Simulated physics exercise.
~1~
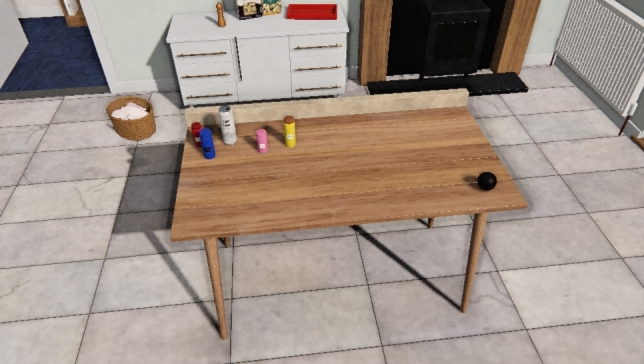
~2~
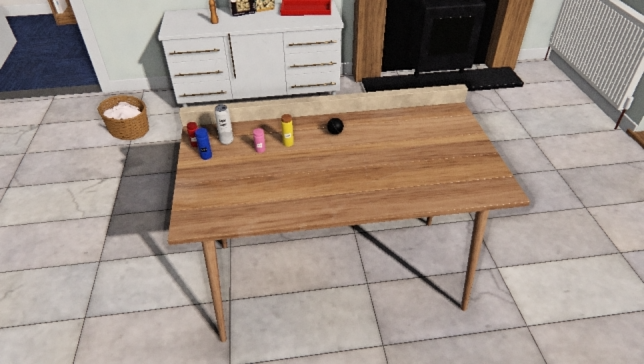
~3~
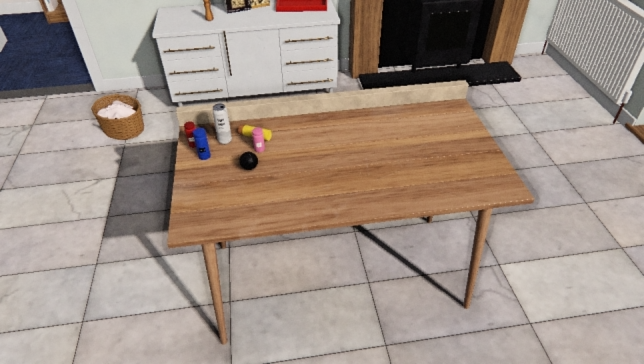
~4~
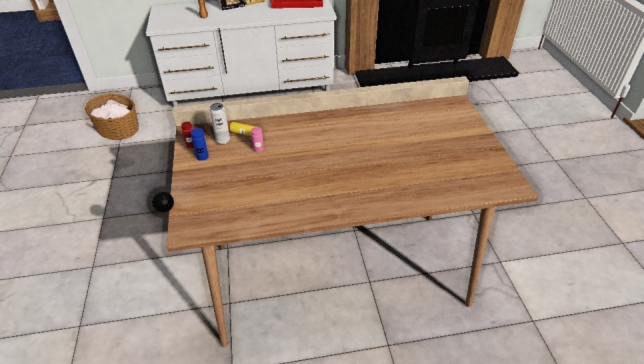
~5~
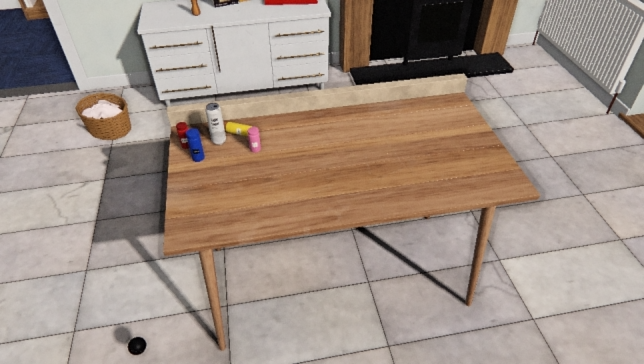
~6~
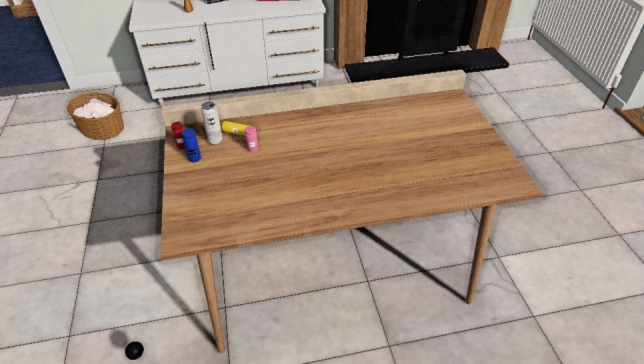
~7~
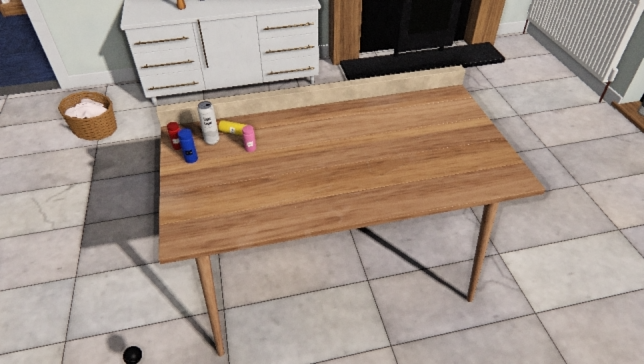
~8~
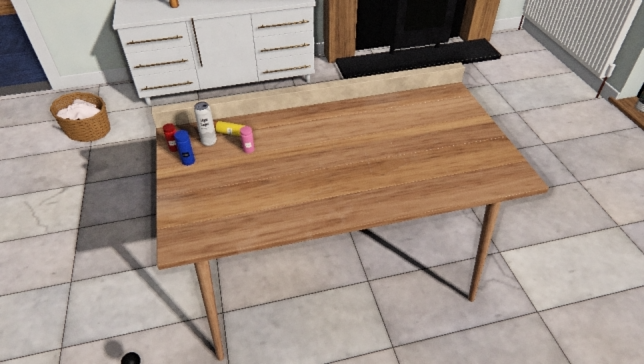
Black ball rolling left across a wooden table, knocking over a yellow shaker, then dropping off the left end onto the tiles.
